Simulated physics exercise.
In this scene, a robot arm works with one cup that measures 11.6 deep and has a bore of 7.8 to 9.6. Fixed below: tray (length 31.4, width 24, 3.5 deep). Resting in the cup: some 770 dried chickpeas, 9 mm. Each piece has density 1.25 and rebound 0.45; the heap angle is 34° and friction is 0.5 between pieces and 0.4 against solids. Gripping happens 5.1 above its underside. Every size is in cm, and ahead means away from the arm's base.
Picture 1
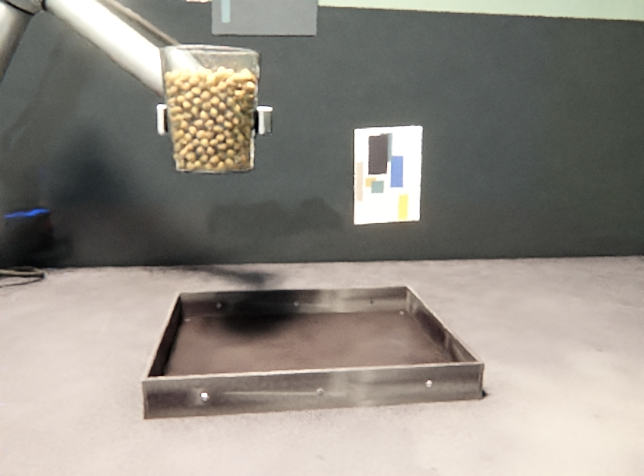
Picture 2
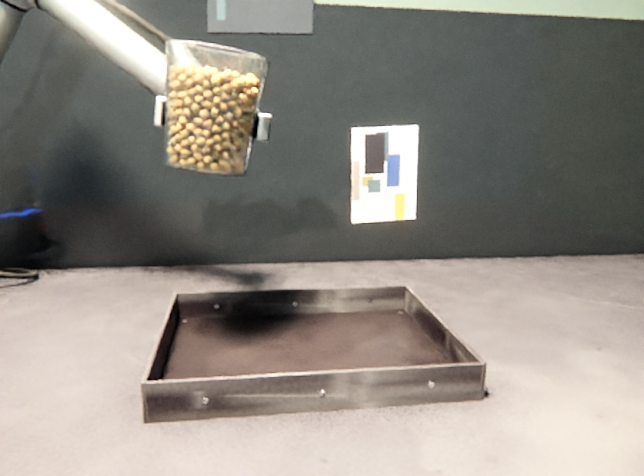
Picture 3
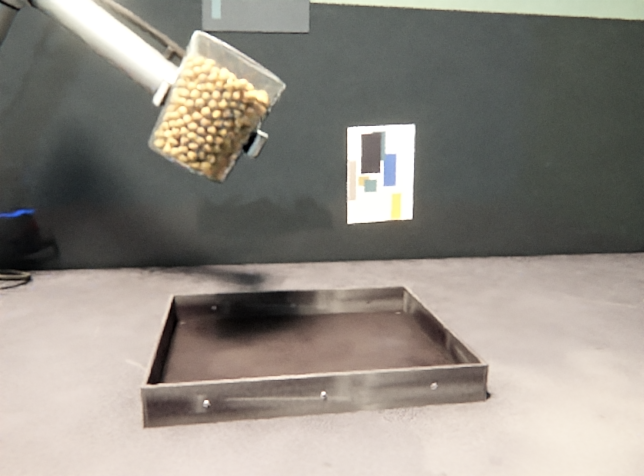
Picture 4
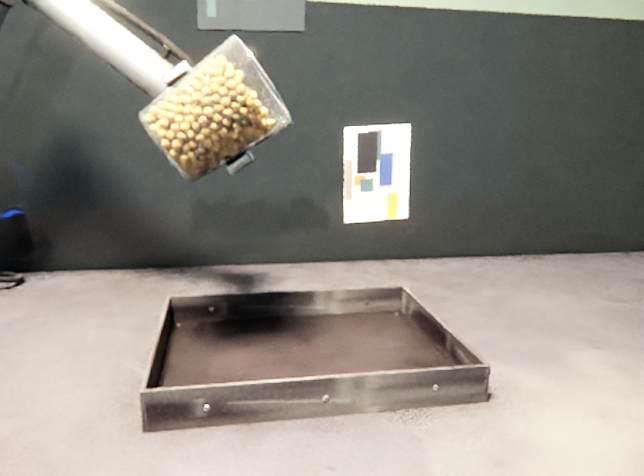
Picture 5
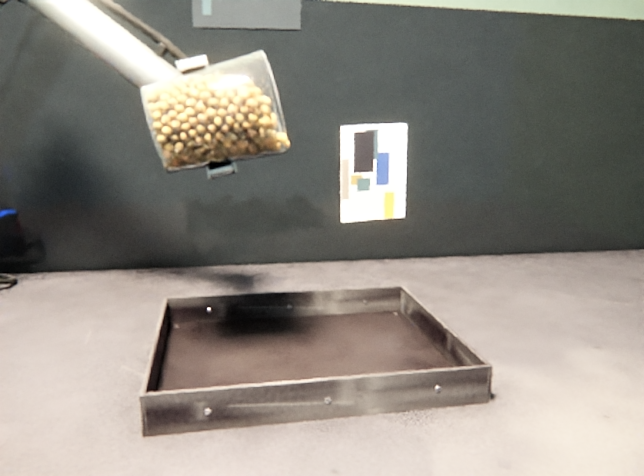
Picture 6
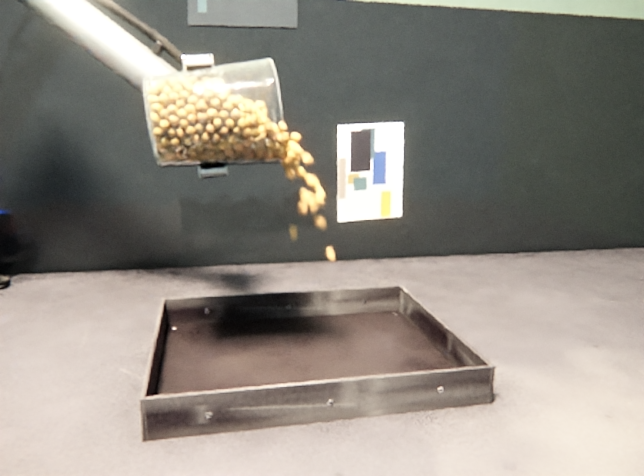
Above a dark open tray, a robot arm tilts a clear cup and chickpeas pour out.
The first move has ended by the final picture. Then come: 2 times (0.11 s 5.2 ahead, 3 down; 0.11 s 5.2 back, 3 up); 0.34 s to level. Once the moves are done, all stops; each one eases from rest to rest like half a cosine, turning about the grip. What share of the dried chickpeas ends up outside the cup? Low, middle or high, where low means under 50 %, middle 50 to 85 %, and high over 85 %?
Middle, 50 to 85 %.
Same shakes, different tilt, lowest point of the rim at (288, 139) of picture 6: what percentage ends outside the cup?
Around 35 in a hundred.
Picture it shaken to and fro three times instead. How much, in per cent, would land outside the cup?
Probably about 75 in a hundred.
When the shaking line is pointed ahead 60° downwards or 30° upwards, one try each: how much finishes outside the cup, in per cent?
Result: Approx. 45 % and 100 %, one try each.
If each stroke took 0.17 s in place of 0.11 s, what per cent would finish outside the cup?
That change gives some 60 percent.
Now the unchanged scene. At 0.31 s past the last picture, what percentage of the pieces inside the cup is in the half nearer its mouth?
35 %.
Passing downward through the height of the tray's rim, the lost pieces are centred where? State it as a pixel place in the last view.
About at (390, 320).
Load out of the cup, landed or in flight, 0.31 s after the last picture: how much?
45 %.
Then, 0.31 s on, tilted 84° forward, highest piece 26 above the table; 408 in the cup, 94 in the tray, 25 on the table or floor, 241 in flight or on a rim.
Then, 0.62 s on, tilted 37° forward, highest piece 30 above the table; 407 in the tray, 249 in the cup, 85 on the table or floor, 27 in flight or on a rim.
Then, 0.98 s on, level, highest piece 28 above the table; 434 in the tray, 249 in the cup, 85 on the table or floor.
Then, 2.03 s on, level, highest piece 28 above the table; 434 in the tray, 249 in the cup, 85 on the table or floor.
In the end, 434 in the tray, 249 in the cup, 85 on the table or floor. That is 68 % outside the cup.
